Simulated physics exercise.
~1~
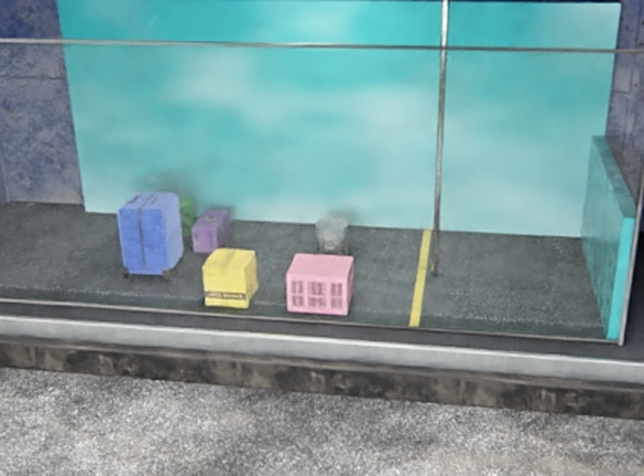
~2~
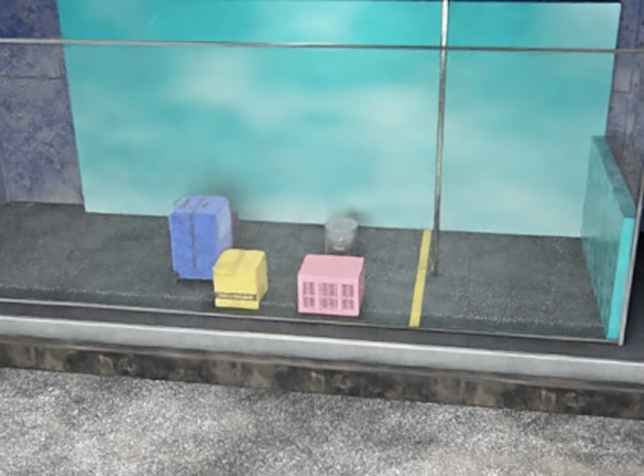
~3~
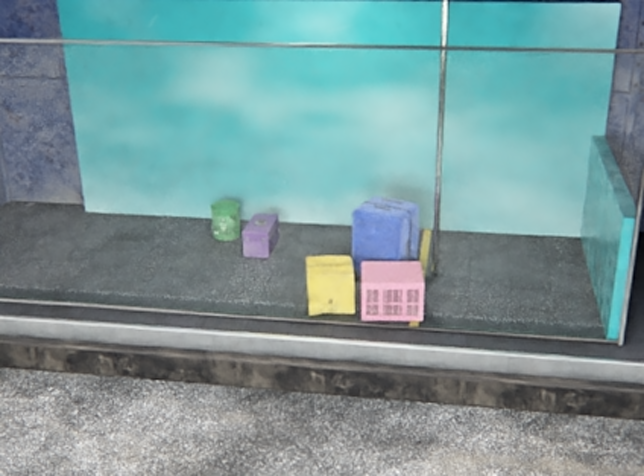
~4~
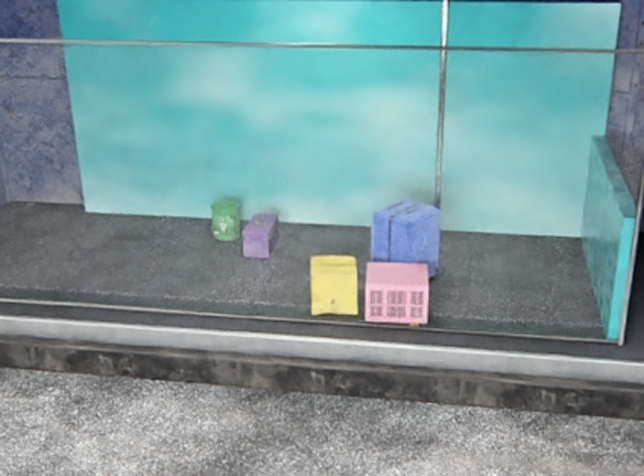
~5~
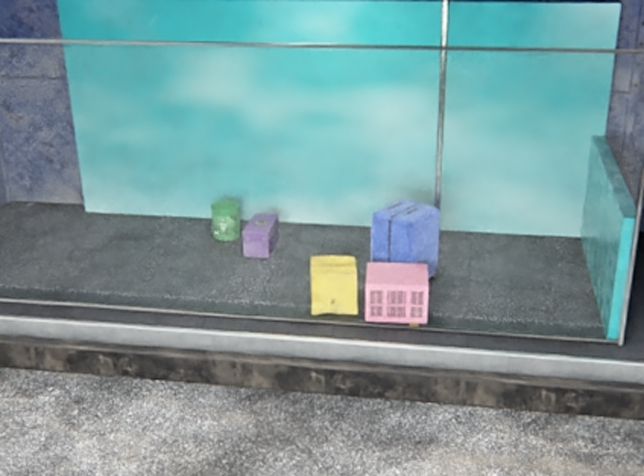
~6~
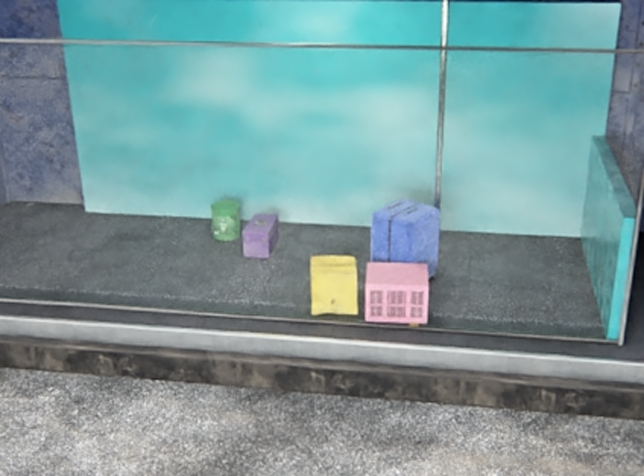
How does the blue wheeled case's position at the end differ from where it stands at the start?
At the start it stands on the left side of the bay, to the left of the yellow carton. By the end it is well over to the right, next to the pole and behind the pink crate.
